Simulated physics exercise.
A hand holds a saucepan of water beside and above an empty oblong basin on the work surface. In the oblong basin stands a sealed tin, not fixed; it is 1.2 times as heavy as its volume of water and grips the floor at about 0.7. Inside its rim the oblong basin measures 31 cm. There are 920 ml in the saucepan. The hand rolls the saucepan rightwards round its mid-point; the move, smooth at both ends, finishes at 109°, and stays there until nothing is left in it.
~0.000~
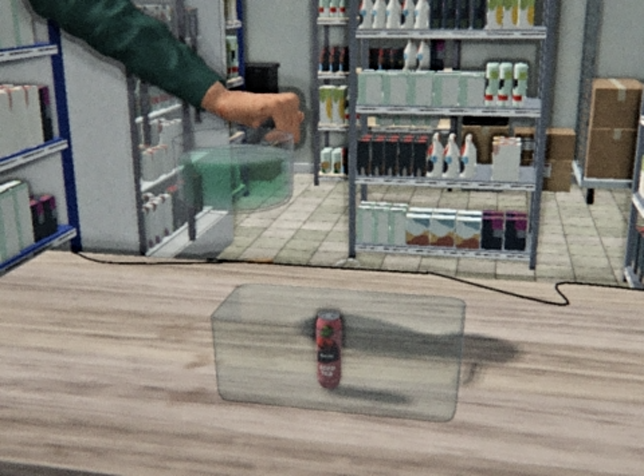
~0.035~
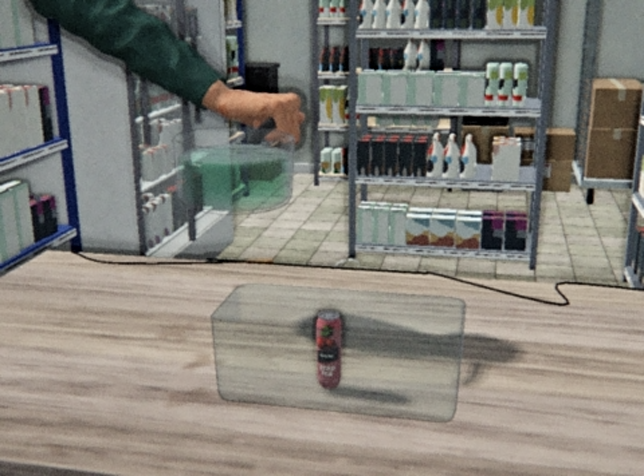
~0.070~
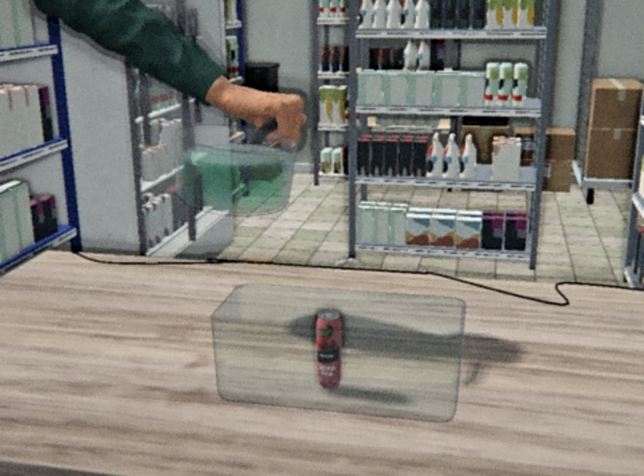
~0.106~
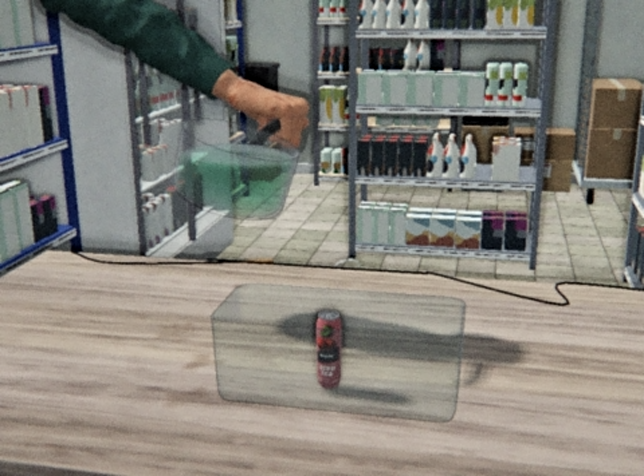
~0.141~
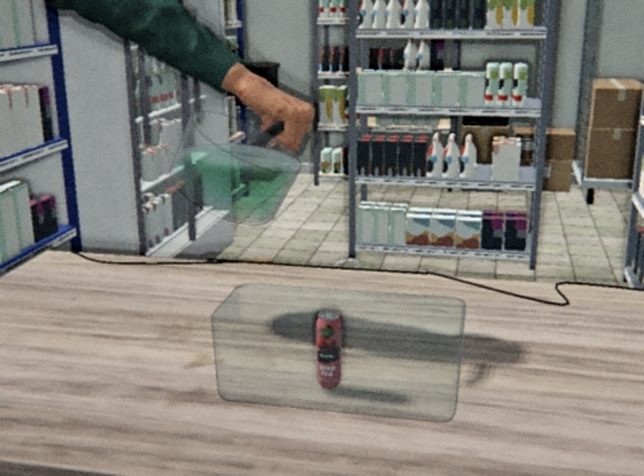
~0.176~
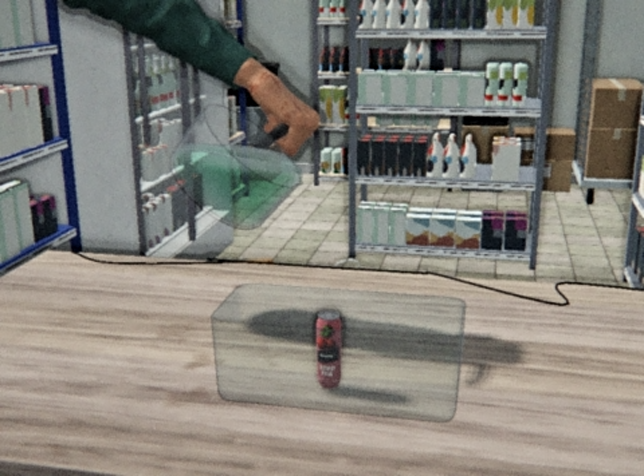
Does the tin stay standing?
The tin goes over.
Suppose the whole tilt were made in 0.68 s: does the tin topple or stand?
The tin stays up.
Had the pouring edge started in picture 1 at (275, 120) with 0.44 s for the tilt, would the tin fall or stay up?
Then it falls.
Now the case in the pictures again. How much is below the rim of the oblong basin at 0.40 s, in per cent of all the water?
Near 20 in a hundred.
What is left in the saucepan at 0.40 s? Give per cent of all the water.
About 22 per cent.
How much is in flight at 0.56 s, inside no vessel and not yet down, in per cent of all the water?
Some 10 per cent.
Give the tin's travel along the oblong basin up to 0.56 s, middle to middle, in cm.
Some 1 cm.
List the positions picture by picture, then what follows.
In the first frame, it leans 0°; its right rim is at (291, 141); the water meets the walls at (182, 153) and (290, 156); the oblong basin's rim runs from (225, 302) to (463, 320); the tin's top is at (329, 318).
In the second frame, it leans 2°; its right rim is at (292, 143); the water meets the walls at (182, 152) and (290, 157).
In the third frame, it leans 7°; its right rim is at (294, 149); the water meets the walls at (183, 151) and (292, 158).
In the fourth frame, it leans 16°; its right rim is at (297, 159); the water meets the walls at (184, 151) and (295, 161).
In the fifth frame, it leans 28°; its right rim is at (298, 172); the water meets the walls at (182, 151) and (299, 165).
In the sixth frame, it leans 41°; its right rim is at (296, 186); the water meets the walls at (179, 147) and (291, 171); 2 per cent is over the edge.
After 0.40 s the tilt is 108° and 22 per cent is still to pour; the tin stands where it began.
After 0.56 s the tilt is 109° and 4 per cent is still to pour; the tin stands 1 cm from where it began.
After 0.73 s the tilt is 109° and 0 per cent is still to pour; the tin leans 35°.
After 0.92 s the tilt is 109° and 0 per cent is still to pour; the tin lies on its side.
In the end the tin lies on its side.
